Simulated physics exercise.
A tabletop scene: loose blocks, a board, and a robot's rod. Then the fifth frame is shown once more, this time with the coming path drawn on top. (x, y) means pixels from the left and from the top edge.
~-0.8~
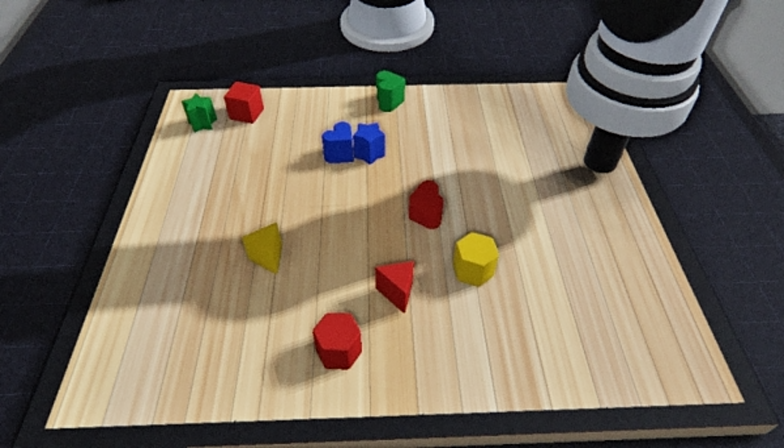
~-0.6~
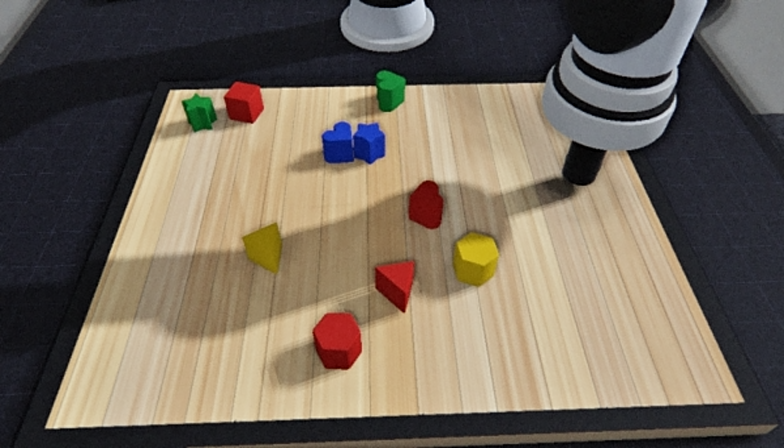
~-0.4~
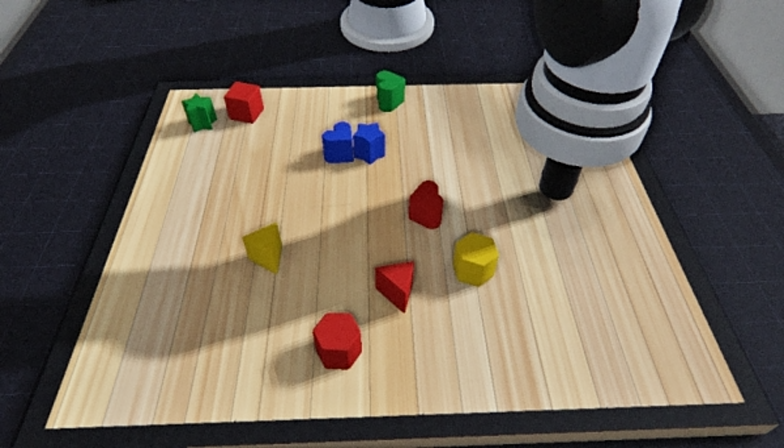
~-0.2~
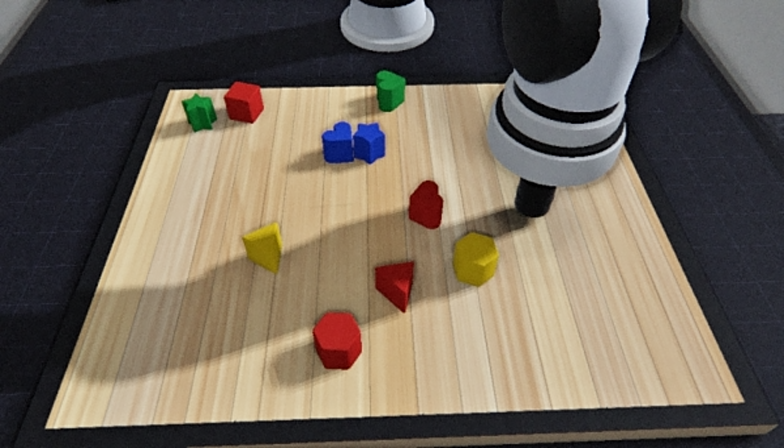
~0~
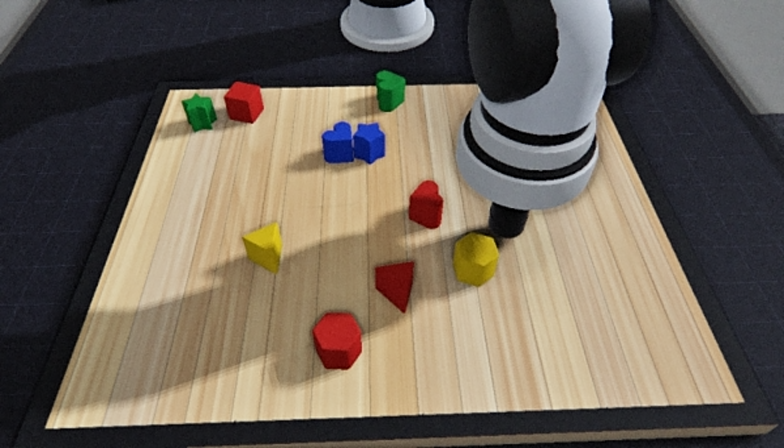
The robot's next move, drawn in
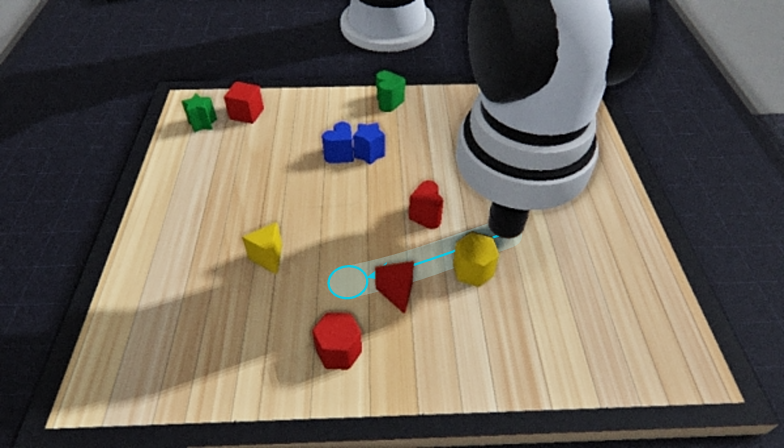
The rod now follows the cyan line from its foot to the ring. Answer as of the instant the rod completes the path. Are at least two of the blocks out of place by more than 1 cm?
No.
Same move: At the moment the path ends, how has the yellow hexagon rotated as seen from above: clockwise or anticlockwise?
Spin direction: Counter-clockwise.
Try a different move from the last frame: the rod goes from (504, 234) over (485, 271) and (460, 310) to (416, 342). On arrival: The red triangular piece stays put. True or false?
The statement is false.
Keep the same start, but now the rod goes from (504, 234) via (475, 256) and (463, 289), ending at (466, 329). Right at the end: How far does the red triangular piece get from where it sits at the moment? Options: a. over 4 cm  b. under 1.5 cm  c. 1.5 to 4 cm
Choice b: Under 1.5 cm.
Drawn move, from (504, 234) by way of (430, 260) to (348, 282).
The first path, step by step. One third of the way, rod (456, 243); yellow hexagon (467, 260), turned 40° anticlockwise.
Two thirds of the way, rod (403, 260); yellow hexagon (466, 261), turned 45° anticlockwise.
At the end, rod (347, 274); red triangular piece (395, 277); red heart block still; yellow hexagon (466, 261), turned 45° anticlockwise.
